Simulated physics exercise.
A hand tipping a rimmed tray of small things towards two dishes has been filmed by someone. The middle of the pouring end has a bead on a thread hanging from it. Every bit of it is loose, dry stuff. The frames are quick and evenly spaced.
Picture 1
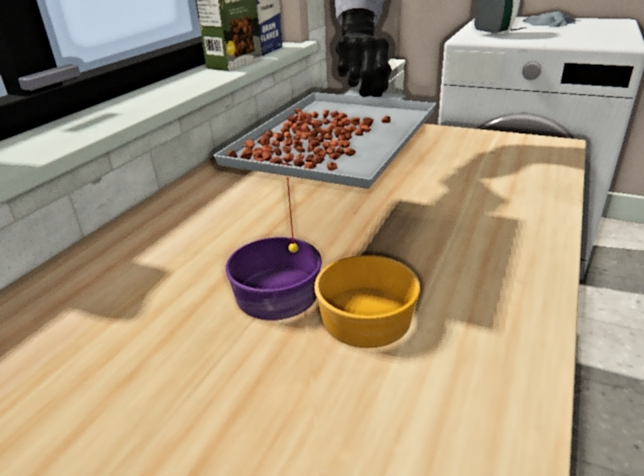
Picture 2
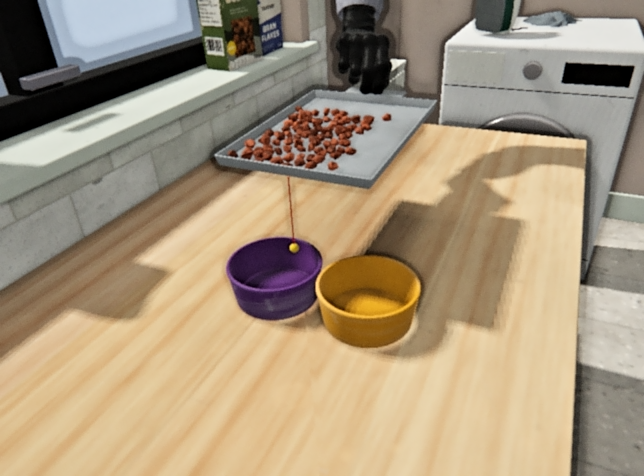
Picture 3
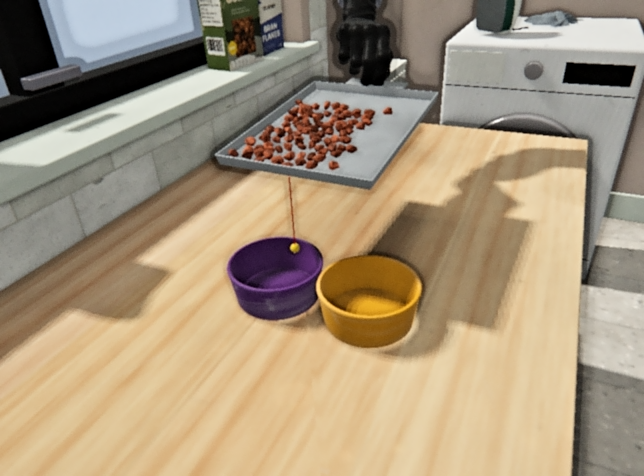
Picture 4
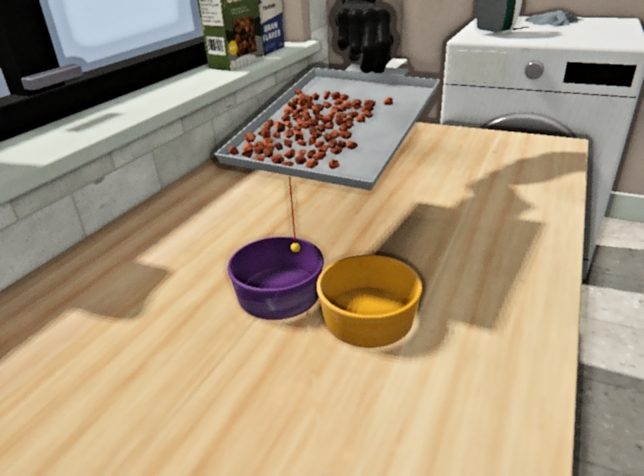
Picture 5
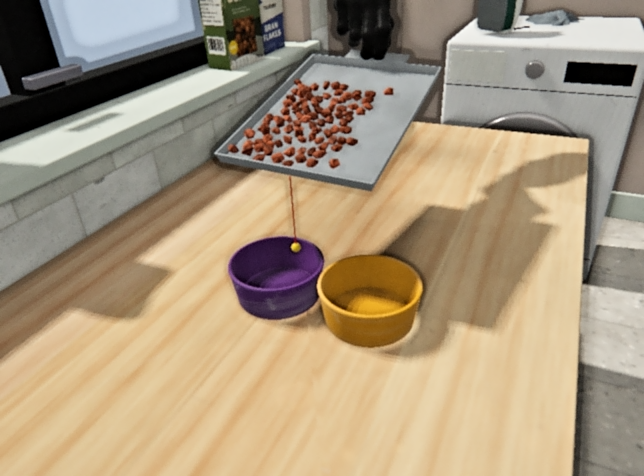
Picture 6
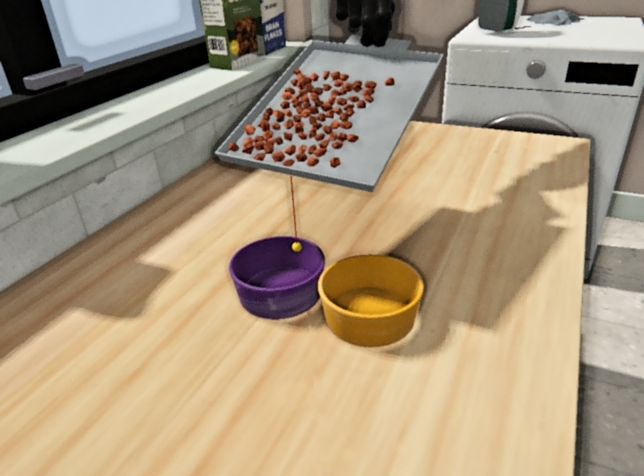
On a wooden counter by a window, a dark gloved hand steadily raised the far end of a gray tray of reddish-brown bits, while the purple and orange dishes in front stayed put.
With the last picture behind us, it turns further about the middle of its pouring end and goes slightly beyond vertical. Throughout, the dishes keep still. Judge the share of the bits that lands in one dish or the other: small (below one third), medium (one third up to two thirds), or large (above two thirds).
The share is large.
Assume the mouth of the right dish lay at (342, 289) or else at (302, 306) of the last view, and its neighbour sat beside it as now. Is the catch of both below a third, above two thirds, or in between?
Earlier place: Above two thirds. Later place: In the middle band.
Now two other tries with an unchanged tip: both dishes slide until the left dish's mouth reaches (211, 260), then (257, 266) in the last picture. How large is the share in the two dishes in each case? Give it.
Around 80 and then 100 per cent.
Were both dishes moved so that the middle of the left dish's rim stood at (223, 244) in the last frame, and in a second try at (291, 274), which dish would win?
One: The dish on the right. Two: The left-hand dish.
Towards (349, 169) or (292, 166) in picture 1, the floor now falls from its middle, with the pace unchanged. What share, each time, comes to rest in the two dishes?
100 % and 60 %.
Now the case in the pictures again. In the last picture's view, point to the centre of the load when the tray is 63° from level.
Somewhere about pixel (305, 162).
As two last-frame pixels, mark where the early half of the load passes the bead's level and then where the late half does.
Roughly (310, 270) first, then roughly (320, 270).
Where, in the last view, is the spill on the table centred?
Their middle ends up at roughly (263, 345).
Shortly afterwards, tray tipped steeply; the bulk on the tray; only a few in the left dish; a little in the air.
Next, tray tipped past a quarter turn; a little on the tray; near a third in the right dish; near a third in the left dish; a little outside both; near a quarter in the air.
Some moments later, tray tipped past a quarter turn; near a third in the right dish; near half in the left dish; near a quarter outside both.
In the end, tray tipped past a quarter turn; near a third in the right dish; near half in the left dish; near a quarter outside both.
